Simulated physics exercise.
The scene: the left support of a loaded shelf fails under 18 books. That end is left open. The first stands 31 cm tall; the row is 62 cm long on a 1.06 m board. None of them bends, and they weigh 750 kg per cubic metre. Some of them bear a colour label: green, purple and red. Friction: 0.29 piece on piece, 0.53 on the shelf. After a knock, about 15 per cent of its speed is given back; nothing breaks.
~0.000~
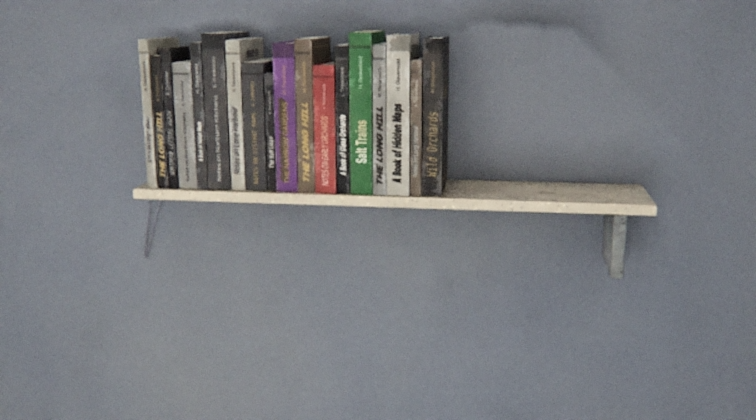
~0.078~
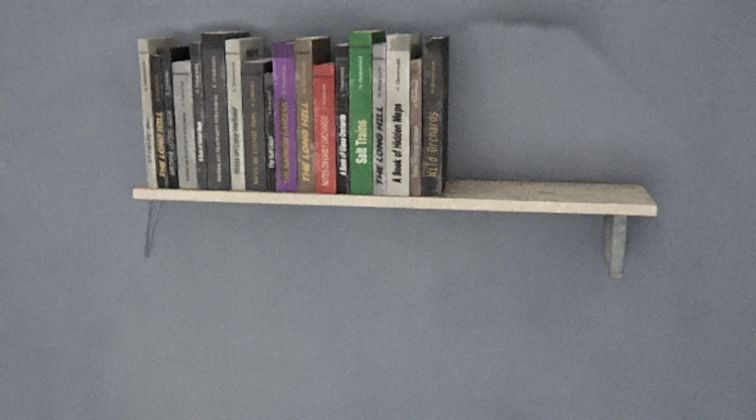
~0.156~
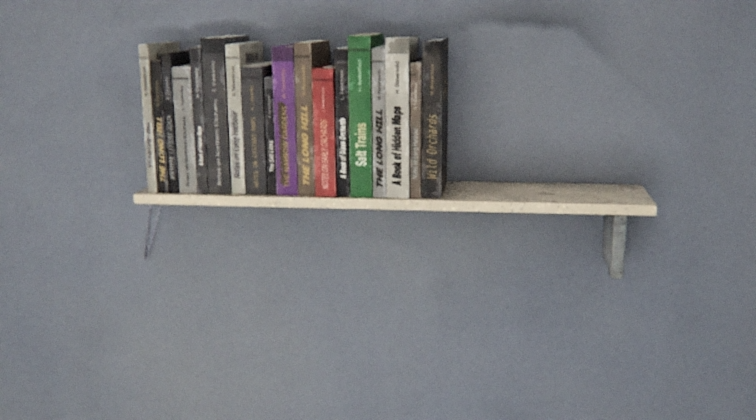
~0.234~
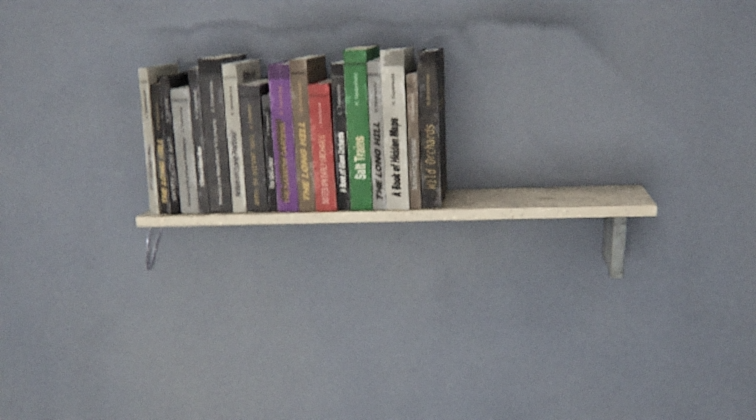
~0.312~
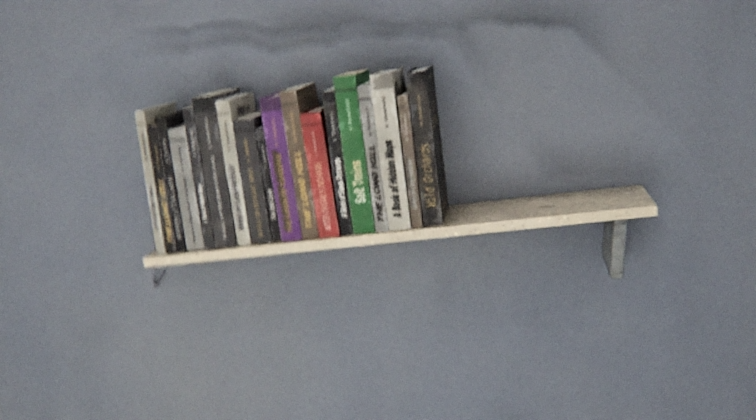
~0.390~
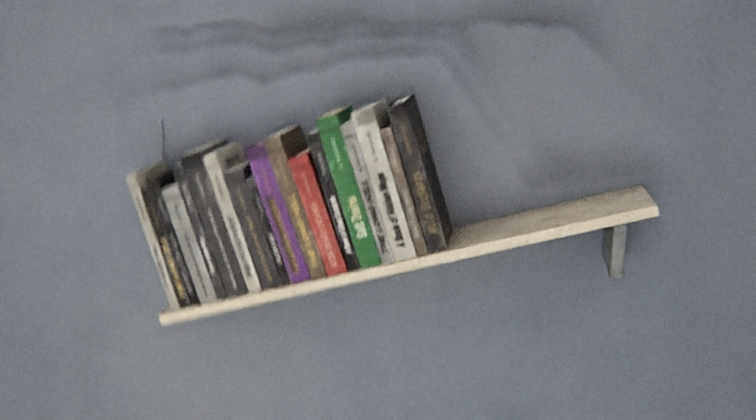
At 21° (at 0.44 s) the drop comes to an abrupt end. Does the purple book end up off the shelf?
It will come off the shelf.
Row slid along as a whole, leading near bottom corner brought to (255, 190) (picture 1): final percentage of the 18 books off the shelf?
It would come to 40 percent.
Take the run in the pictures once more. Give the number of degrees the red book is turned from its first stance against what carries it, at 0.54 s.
30°.
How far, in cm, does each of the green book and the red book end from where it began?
For green it's 130 cm, and for red it's 130 cm.
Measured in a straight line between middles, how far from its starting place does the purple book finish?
Start and end lie near 135 cm apart.
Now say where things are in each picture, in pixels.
In the first frame (we follow the side turned to the camera; leans and shifts are taken against what carries them), shelf's free end (146, 195) slope 0°; purple book (285, 119); red book (324, 131); green book (361, 116); no piece has moved.
In the second frame, shelf's free end (146, 195) slope 0°; purple book (285, 119).
In the third frame, shelf's free end (147, 199) slope 1°; purple book (285, 123).
In the fourth frame, shelf's free end (149, 222) slope 3°; purple book (284, 140).
In the fifth frame, shelf's free end (156, 262) slope 8°; purple book (281, 170).
In the sixth frame, shelf's free end (172, 318) slope 15°; purple book (278, 215); red book (317, 216); green book (349, 193); no piece has moved.
Around 0.54 s, none of the 18 books off the shelf, 18 disturbed; purple book tipped 29°; red book tipped 29°.
Around 0.88 s, 7 of the 18 books off the shelf; purple book on its side; green book on its side.
Around 2.18 s, 12 of the 18 books off the shelf; purple book on its side; red book on its side.
Finally (3.6 s), 13 of the 18 books off the shelf; purple book on its side; green book upside down; red book on its side.
